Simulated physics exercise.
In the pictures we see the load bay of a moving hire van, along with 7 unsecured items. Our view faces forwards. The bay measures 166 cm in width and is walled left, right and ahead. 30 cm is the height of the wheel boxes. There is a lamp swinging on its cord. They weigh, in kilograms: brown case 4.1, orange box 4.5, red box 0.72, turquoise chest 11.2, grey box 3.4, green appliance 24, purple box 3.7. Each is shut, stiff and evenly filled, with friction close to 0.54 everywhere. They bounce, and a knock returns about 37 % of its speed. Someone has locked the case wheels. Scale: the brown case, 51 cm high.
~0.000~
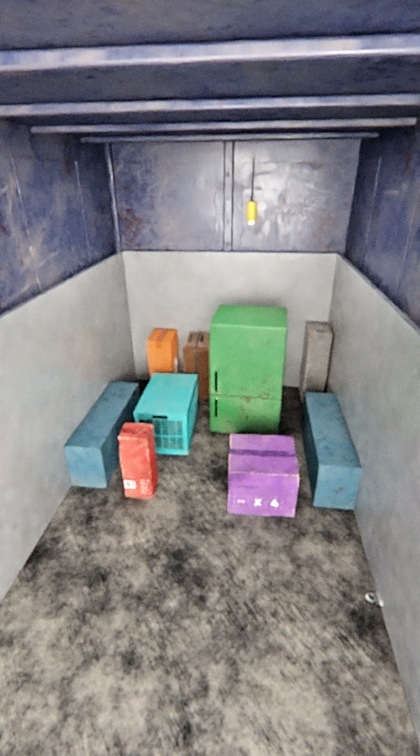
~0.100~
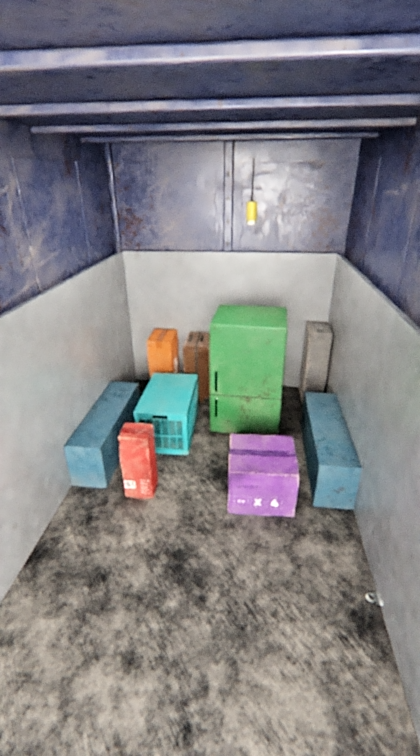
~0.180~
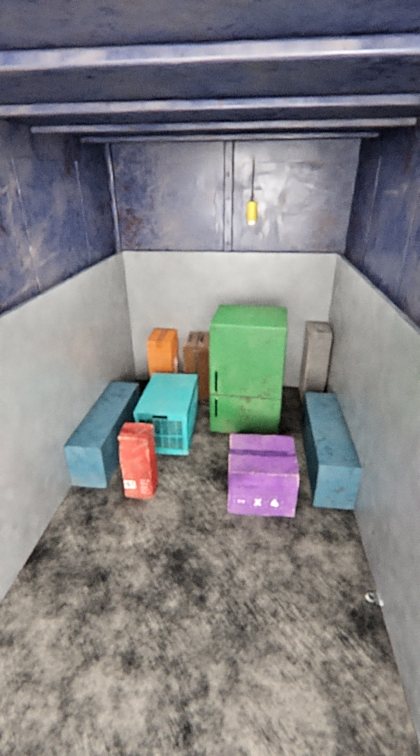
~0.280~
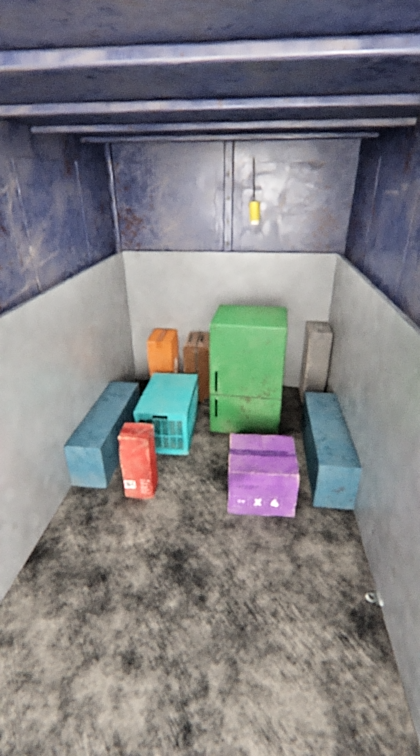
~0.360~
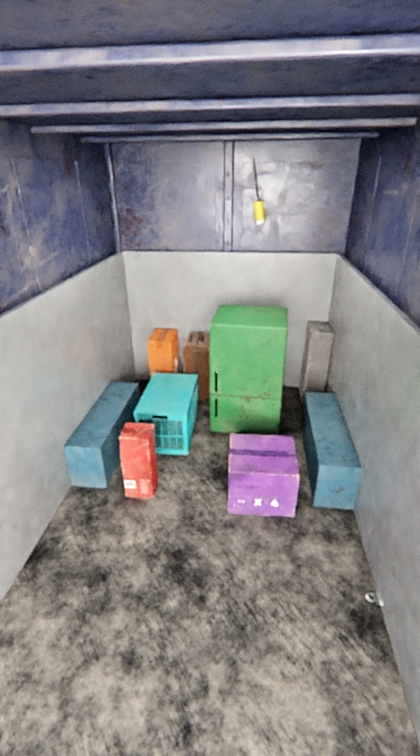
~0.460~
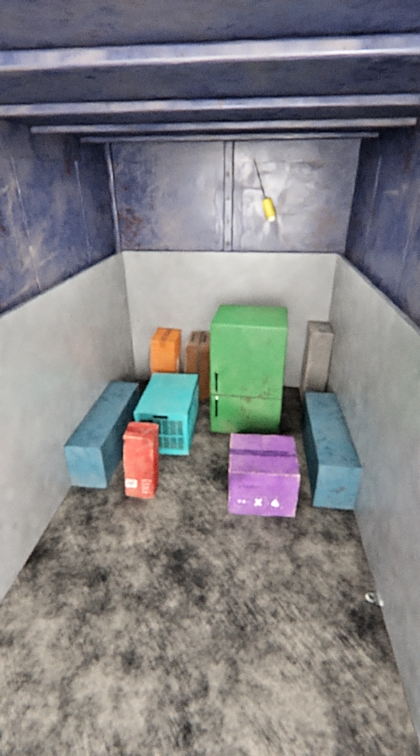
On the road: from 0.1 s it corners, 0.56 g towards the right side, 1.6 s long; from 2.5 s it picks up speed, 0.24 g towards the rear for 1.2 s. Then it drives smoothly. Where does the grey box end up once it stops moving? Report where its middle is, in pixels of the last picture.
It ends at about (316, 364).
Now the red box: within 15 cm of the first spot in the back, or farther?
In the end the red box has moved.
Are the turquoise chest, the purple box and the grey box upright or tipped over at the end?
Final state - turquoise chest: Remains on its base; purple box: Remains on its base; grey box: Remains on its base.
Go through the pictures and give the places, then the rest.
The first picture shows no push; grey box (314, 364); brown case (199, 367).
The second picture shows no push; red box (139, 461); turquoise chest (170, 411).
The third picture shows load feels 0.18 g right; green appliance (248, 372); purple box (261, 474).
The fourth picture shows load feels 0.40 g right; brown case (199, 367); orange box (164, 364).
The fifth picture shows load feels 0.56 g right; red box (140, 461); turquoise chest (170, 411).
The sixth picture shows load feels 0.56 g right; grey box (315, 364); green appliance (248, 372).
Around 0.66 s, load feels 0.56 g right; red box at 27° to upright; orange box at 19° to upright; brown case at 10° to upright.
Around 0.86 s, load feels 0.56 g right; red box on its side; orange box at 21° to upright; brown case at 17° to upright.
Around 1.06 s, load feels 0.56 g right; red box on its side; orange box at 29° to upright; brown case at 27° to upright.
Around 1.46 s, load feels 0.54 g right; red box on its side; orange box at 28° to upright; brown case at 27° to upright.
Finally (4.3 s), on their side or leaning hard in the back, red box; not toppled but over 15 cm from the start, brown case, orange box, turquoise chest and green appliance; the other 2 still in place (within 15 cm). Final places as that camera would see them, grey box near (316, 364).
